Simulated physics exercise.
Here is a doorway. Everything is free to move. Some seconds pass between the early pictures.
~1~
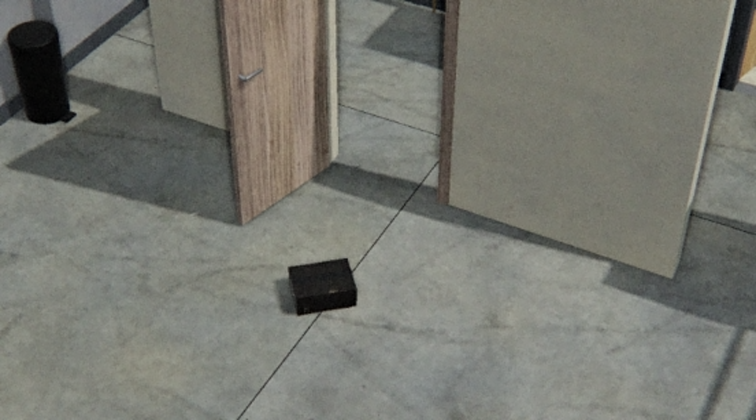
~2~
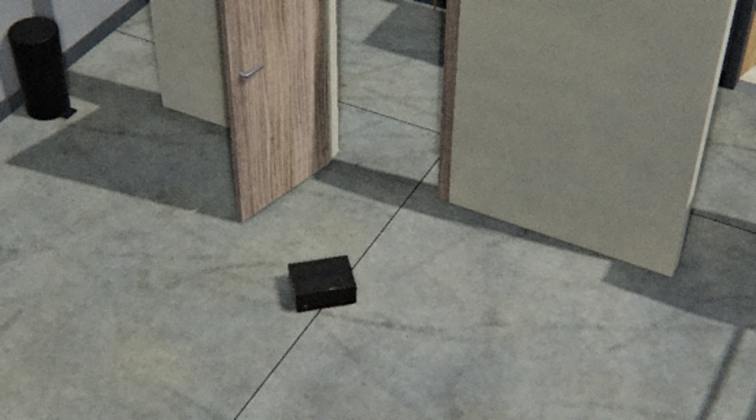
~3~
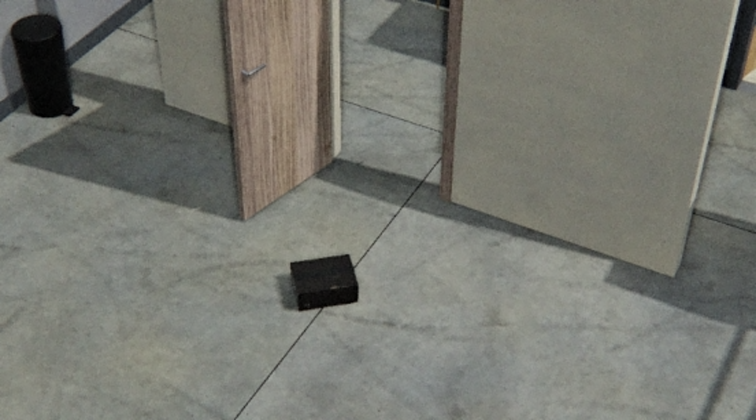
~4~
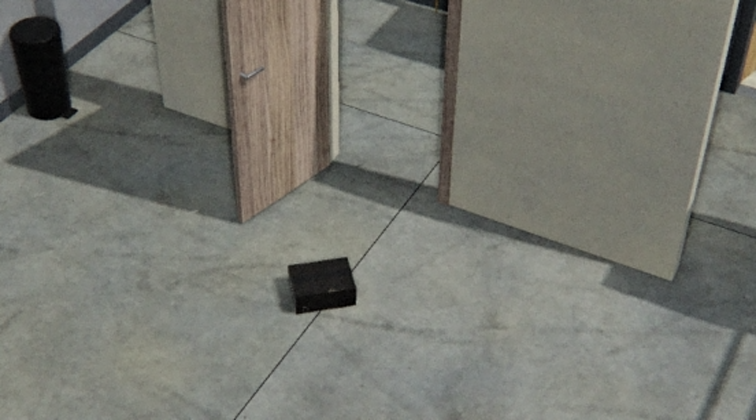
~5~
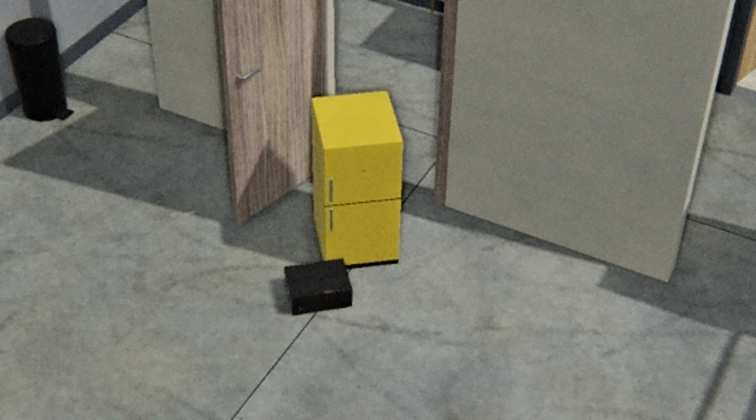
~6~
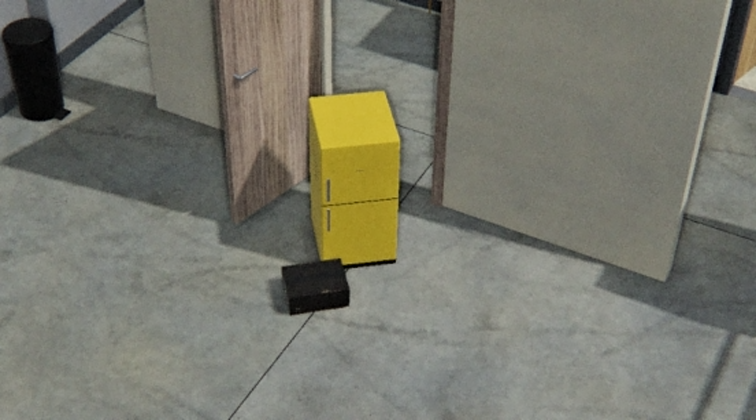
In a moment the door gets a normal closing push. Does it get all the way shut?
Here the door is blocked.
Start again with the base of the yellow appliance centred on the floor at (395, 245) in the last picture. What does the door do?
Then it is blocked.
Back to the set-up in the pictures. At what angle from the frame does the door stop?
Some 70° open.
Then, 0.30 s later than the last frame, door 97° open.
Then, 0.50 s later than the last frame, door 83° open.
Then, 0.60 s later than the last frame, door 75° open.
Then, 0.70 s later than the last frame, door 69° open.
When it is over, door 68° open; both as before. End places, in pixels of the last picture, yellow appliance near (355, 182).
